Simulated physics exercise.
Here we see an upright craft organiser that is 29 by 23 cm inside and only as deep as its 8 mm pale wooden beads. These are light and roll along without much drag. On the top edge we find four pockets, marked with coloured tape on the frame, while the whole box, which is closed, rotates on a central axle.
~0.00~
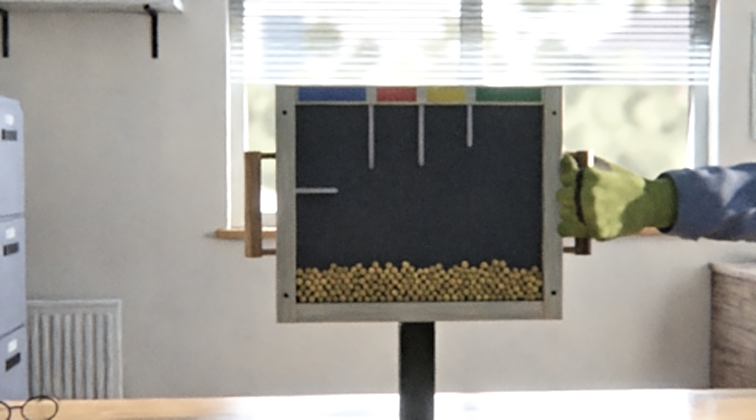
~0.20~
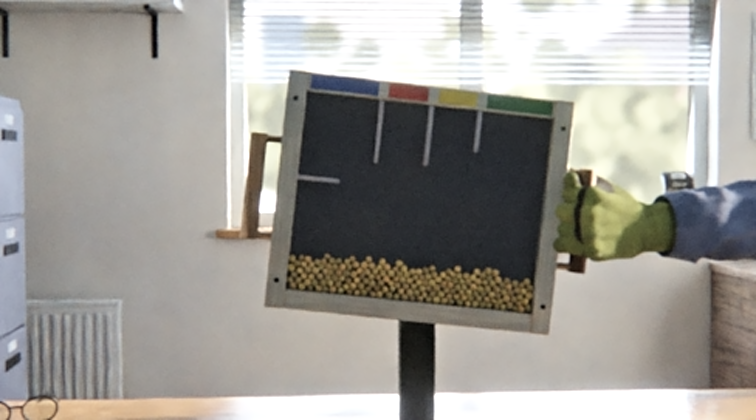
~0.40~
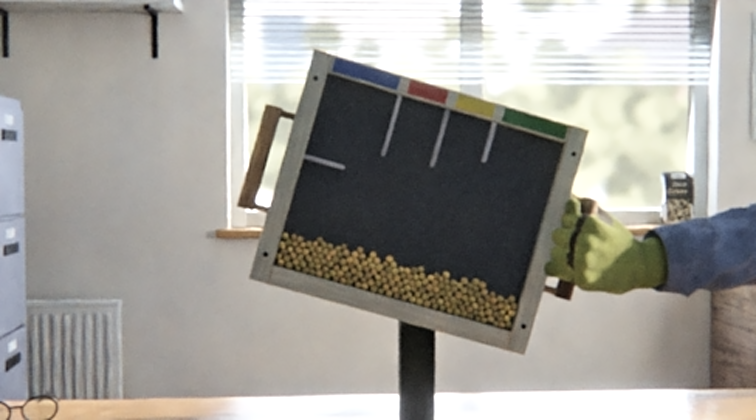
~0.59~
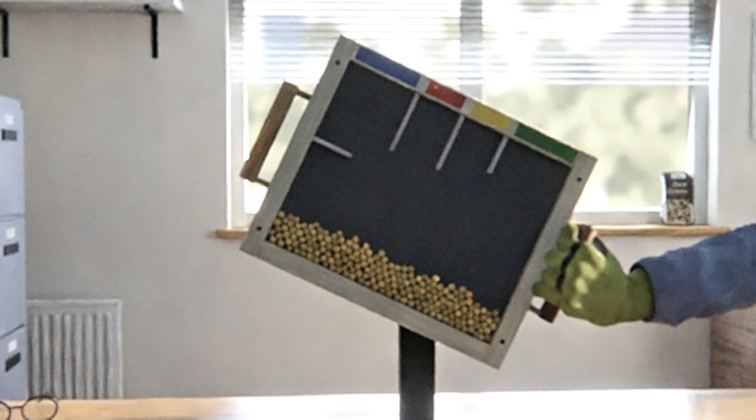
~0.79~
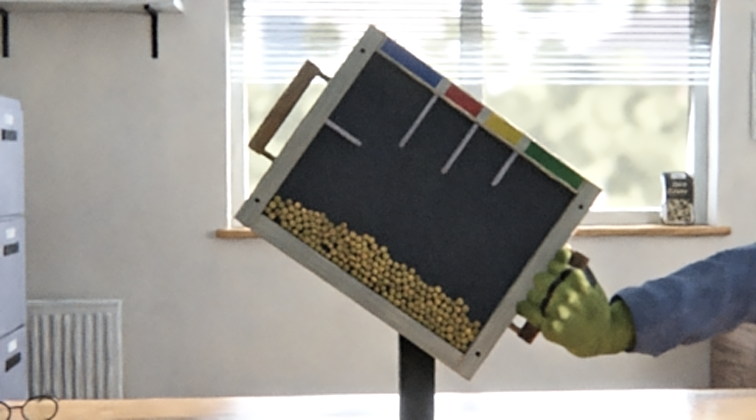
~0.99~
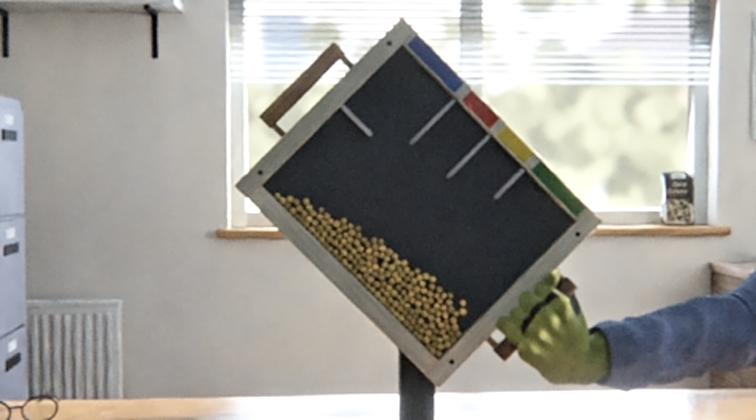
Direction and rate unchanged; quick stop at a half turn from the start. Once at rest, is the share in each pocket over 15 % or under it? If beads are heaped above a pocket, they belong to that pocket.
Blue pocket - under, red pocket - under, yellow pocket - over, green pocket - over 15 %.
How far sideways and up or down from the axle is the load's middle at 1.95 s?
Offset: About 6 cm left, about 10 cm below.
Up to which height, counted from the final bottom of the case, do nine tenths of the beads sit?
About 9 cm.
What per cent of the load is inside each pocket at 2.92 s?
Blue pocket: 0; red pocket: 0; yellow pocket: 0; green pocket: 25.
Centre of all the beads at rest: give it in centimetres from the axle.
Offset from axle: Approx. 8 cm left, 7 cm below.
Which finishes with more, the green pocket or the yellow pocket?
By the end, the green pocket holds more.
After 1.95 s it has turned 92°, the beads' middle is 6 cm left of and 10 cm below the axle; inside pockets, nothing yet.
After 2.92 s it has turned 140°, the beads' middle is 8 cm left of and 9 cm below the axle; inside pockets, green 25 %.
After 3.81 s it has turned 180°, the beads' middle is 9 cm left of and 6 cm below the axle; inside pockets, yellow 20 %, green 30 %.
All still by 5.3 s, blue 0 %, red 0 %, yellow 30 %, green 70 %.
